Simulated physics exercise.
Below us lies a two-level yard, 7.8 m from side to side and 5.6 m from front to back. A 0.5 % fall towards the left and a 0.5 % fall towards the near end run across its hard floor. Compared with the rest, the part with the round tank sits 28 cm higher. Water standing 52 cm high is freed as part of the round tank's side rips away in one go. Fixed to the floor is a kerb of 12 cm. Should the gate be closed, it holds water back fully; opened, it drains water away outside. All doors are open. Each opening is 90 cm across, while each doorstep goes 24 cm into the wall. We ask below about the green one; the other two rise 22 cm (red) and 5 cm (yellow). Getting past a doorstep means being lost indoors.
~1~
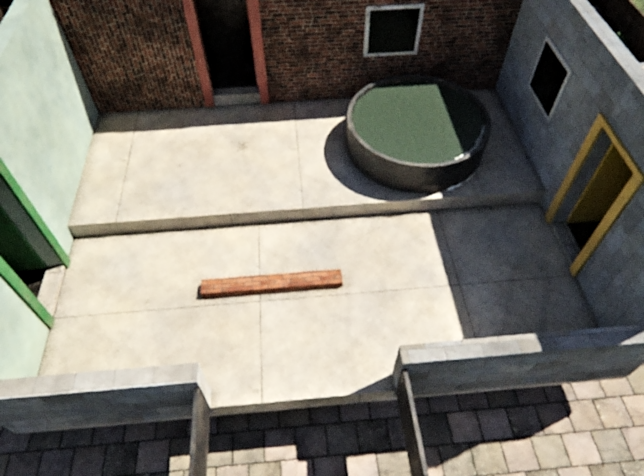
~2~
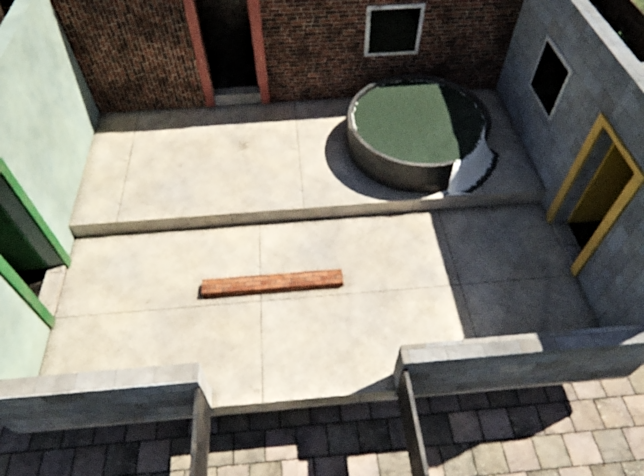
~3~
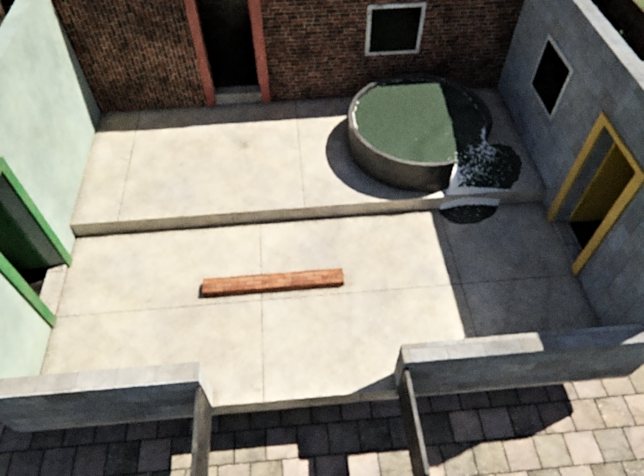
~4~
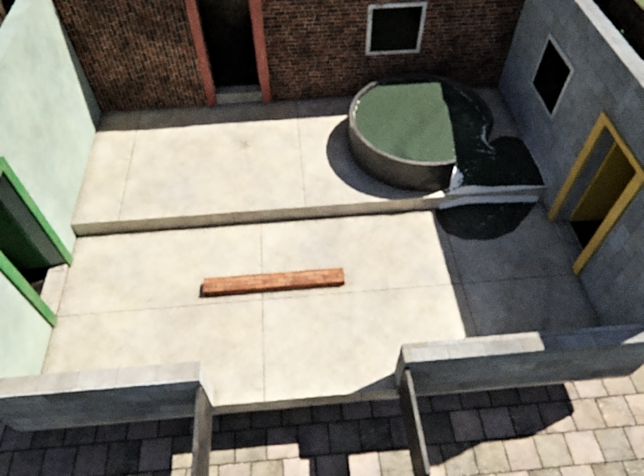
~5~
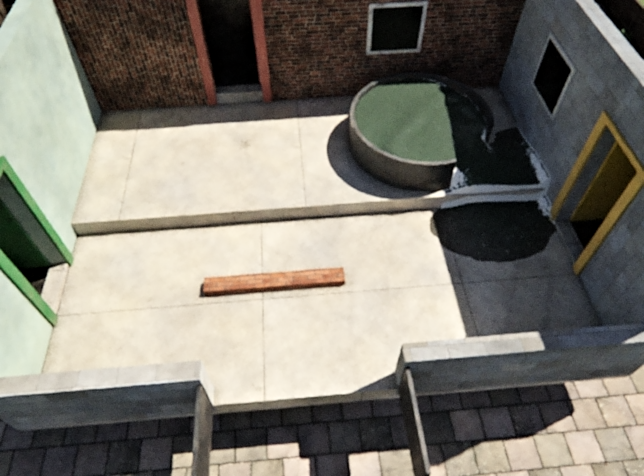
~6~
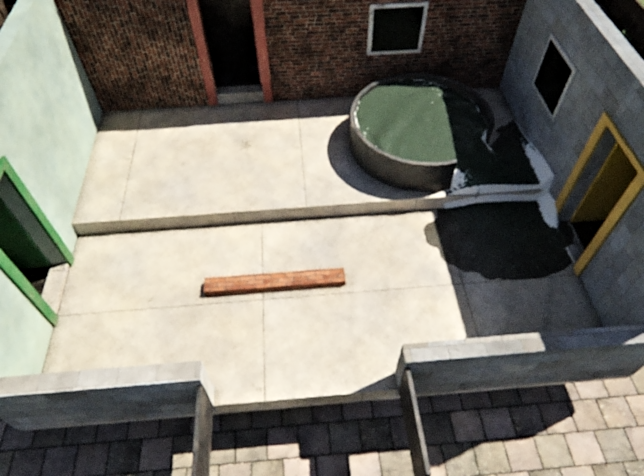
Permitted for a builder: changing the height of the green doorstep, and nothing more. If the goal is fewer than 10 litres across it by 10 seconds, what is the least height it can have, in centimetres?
The least height is roughly 8.5 cm.
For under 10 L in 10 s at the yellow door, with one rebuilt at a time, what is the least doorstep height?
At the yellow door it takes roughly 19 centimetres.
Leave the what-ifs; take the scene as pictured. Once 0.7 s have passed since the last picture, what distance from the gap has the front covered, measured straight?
Roughly 3.4 m.
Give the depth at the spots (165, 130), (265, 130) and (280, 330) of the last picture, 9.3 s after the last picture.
In order: Around 1, 1 and 4 cm.
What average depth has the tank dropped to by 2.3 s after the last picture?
Near 25 cm, averaged.
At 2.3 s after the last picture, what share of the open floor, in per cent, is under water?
Near 25 per cent of the open floor.
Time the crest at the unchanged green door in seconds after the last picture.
8.5 s.
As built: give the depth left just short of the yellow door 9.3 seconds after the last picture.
Depth: Near 5.5 cm.
Then, 0.7 s after the last picture water covers 15 % of the floor, deepest (32 cm) near (541, 177); it has not reached the green door.
Then, 2.3 s after the last picture water covers 25 % of the floor, deepest (34 cm) near (601, 329); it has not reached the green door.
Then, 9.3 s after the last picture water covers 65 % of the floor, deepest (14 cm) near (35, 403); 12 cm at the green door, 3 litres in over its 10 cm doorstep.
At the green door as built, the water peaked near 12 cm, 8.7 s after the last picture.
With a doorstep of 7 cm, 24 litres would have come in within the 10 s; with 9.5 cm, 5 litres. So under 10 litres takes about 8.5 cm.
